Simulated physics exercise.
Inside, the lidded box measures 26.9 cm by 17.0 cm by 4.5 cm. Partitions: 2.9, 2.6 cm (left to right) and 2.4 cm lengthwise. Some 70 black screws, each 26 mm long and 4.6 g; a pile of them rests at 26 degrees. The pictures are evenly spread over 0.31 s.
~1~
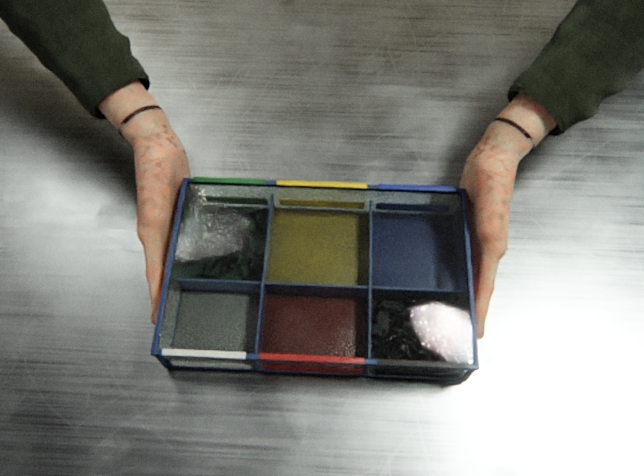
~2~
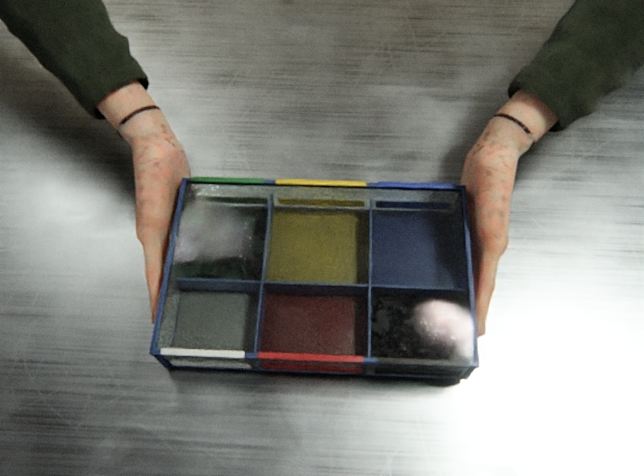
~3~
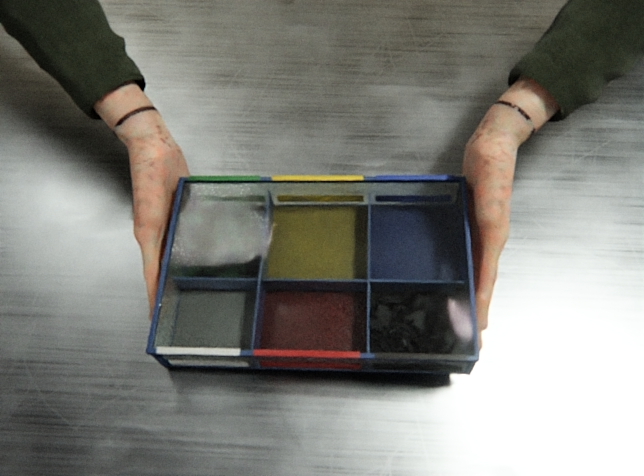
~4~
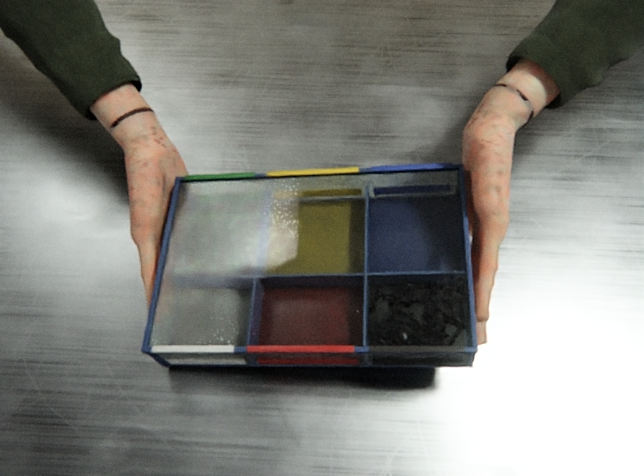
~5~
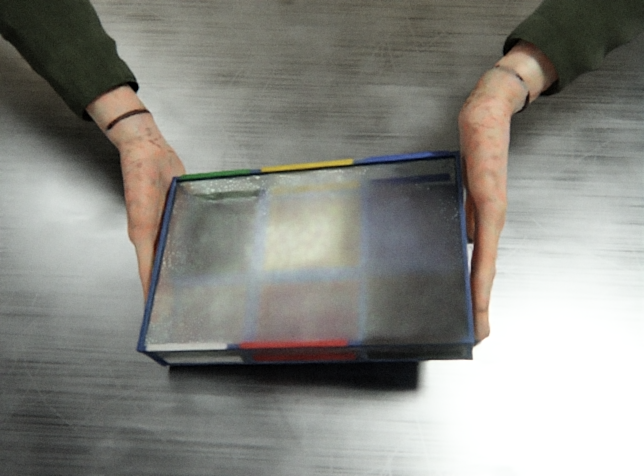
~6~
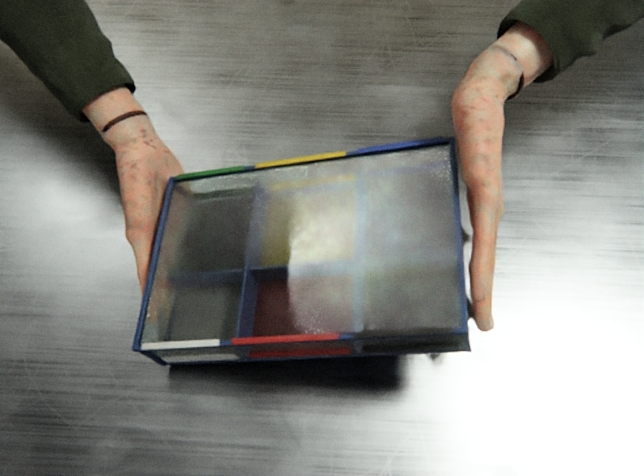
A clear-lidded box with colored compartments sat level between two hands on a metal surface, then tilted gradually as the right hand raised its side, while cloudy glare slid rightward across the lid.
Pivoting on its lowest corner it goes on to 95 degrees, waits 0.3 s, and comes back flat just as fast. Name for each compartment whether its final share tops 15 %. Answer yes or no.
Red compartment: No; blue compartment: No; green compartment: Yes; yellow compartment: No; white compartment: Yes; black compartment: No.
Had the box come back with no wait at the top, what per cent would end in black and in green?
Black 5, green 60.
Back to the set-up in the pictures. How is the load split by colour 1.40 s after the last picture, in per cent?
Red 20, blue 0, green 55, yellow 0, white 10, black 20.
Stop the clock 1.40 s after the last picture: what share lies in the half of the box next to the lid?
About 60 per cent.
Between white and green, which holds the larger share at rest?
The green compartment.
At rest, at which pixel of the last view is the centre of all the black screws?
Near (201, 268).
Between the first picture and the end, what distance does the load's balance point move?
Some 10.0 cm.
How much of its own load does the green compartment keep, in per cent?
Roughly 100 per cent.
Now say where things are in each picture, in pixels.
Box tilt 0 degrees, front corners at (157, 350) and (474, 365); green 50 %, black 50 %, in the first frame.
Box tilt 1 degrees, front corners at (155, 350) and (474, 363), in the second frame.
Box tilt 4 degrees, front corners at (152, 349) and (474, 357), lowest corner left back, in the third frame.
Box tilt 8 degrees, front corners at (147, 348) and (473, 348), lowest corner left back, in the fourth frame.
Box tilt 13 degrees, front corners at (143, 347) and (469, 339), lowest corner left back, in the fifth frame.
Box tilt 17 degrees, front corners at (138, 346) and (462, 328), lowest corner left back; green 50 %, black 50 %, in the sixth frame.
Then, 1.40 s after the last picture, tilt 95 degrees; red 20 %, green 55 %, white 10 %, black 20 %.
Then, 2.33 s after the last picture, tilt 47 degrees; red 5 %, green 65 %, white 25 %, black 5 %.
Then, 3.26 s after the last picture, tilt 0 degrees; red 5 %, green 65 %, white 30 %, black 5 %.
In the end, red 5 %, blue 0 %, green 65 %, yellow 0 %, white 30 %, black 5 %.
